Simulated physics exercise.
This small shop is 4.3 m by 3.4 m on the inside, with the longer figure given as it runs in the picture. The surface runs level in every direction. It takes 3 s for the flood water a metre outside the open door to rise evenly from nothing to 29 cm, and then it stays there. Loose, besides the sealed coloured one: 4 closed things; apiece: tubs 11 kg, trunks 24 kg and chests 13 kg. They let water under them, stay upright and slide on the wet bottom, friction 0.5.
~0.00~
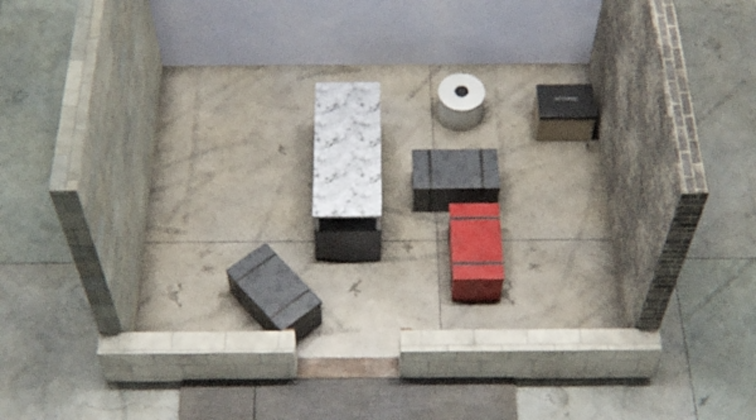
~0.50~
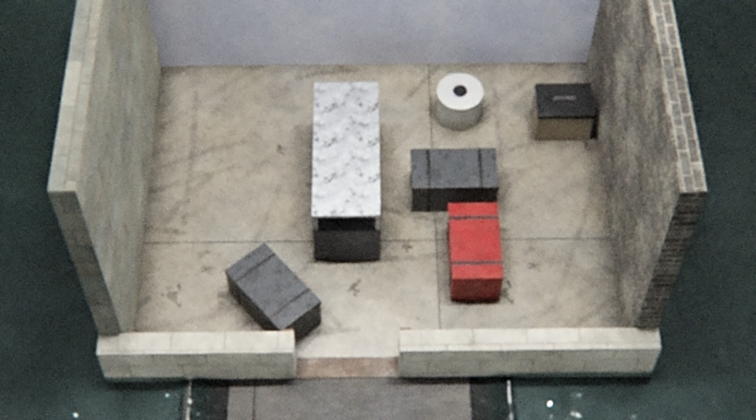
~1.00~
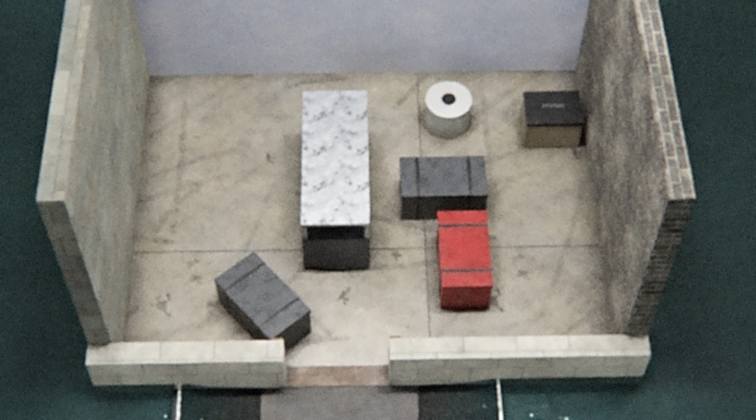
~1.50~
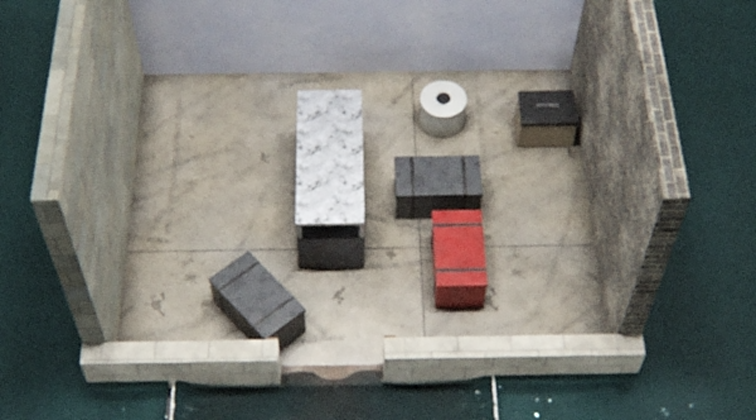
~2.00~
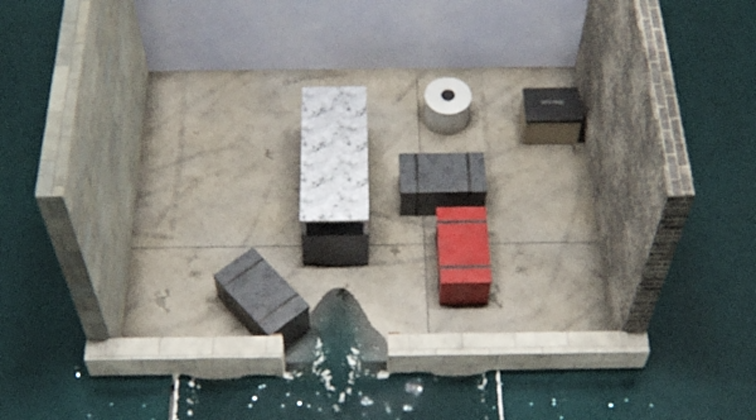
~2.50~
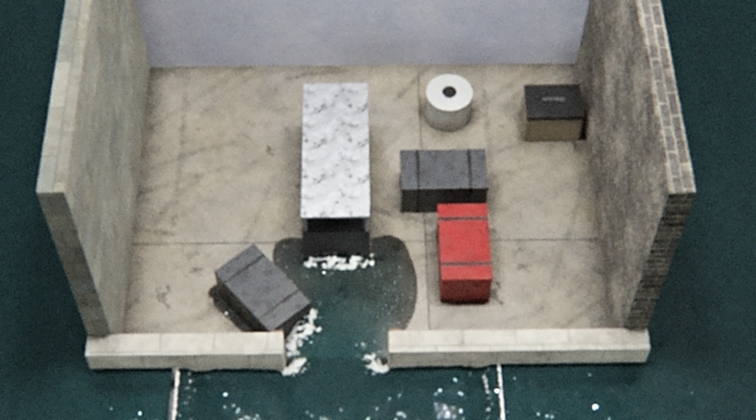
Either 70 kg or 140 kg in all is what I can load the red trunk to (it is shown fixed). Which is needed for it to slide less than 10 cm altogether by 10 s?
Even the lighter one succeeds.
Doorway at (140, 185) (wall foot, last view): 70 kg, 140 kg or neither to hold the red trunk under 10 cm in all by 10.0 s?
Then the lighter mass suffices.
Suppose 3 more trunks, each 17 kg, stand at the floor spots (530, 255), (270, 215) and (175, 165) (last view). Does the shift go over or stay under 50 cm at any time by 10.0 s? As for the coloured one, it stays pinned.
Result, in order - falls shy; exceeds it; exceeds it.
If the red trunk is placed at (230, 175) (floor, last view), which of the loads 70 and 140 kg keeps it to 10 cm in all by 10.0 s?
Looking at the loads, both keep it.
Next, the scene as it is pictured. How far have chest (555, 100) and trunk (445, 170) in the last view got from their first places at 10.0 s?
They've ended up 140 cm and 140 cm away, in that order.
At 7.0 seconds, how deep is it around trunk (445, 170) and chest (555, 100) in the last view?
Around 5 cm and 5 cm.
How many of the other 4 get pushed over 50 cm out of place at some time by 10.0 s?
By my tally, 4.
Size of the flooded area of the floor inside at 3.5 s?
Near 4.0 m2 in all.
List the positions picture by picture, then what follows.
In the first frame, the red trunk at (476, 241) rests on the ground; water covers 0.0 m2; 0 of 5 have shifted.
In the second frame, the red trunk at (475, 240) rests on the ground; water covers 0.0 m2; 0 of 5 have shifted.
In the third frame, the red trunk at (465, 248) rests on the ground; 0.0 m2 under water; 0 of 5 have shifted.
In the fourth frame, the red trunk at (459, 247), on the bottom; 0.0 m2 under water; 0 of 5 have shifted.
In the fifth frame, the red trunk at (464, 244) rests on the ground; water covers 0.4 m2; 0 of 5 have shifted.
In the sixth frame, the red trunk at (465, 241) rests on the ground; 1.2 m2 under water; 0 of 5 have shifted.
After 3.5 s the red trunk would be 0 cm from its start with 70 kg and 0 cm from its start with 140 kg; 7 cm of water round it then.
After 4.5 s the red trunk would be 0 cm from its start with 70 kg and 0 cm from its start with 140 kg; 6 cm of water round it then.
After 7.0 s the red trunk would be 0 cm from its start with 70 kg and 0 cm from its start with 140 kg; 6 cm of water round it then.
After 10.0 s the red trunk would be 0 cm from its start with 70 kg and 0 cm from its start with 140 kg; 11 cm of water round it then.
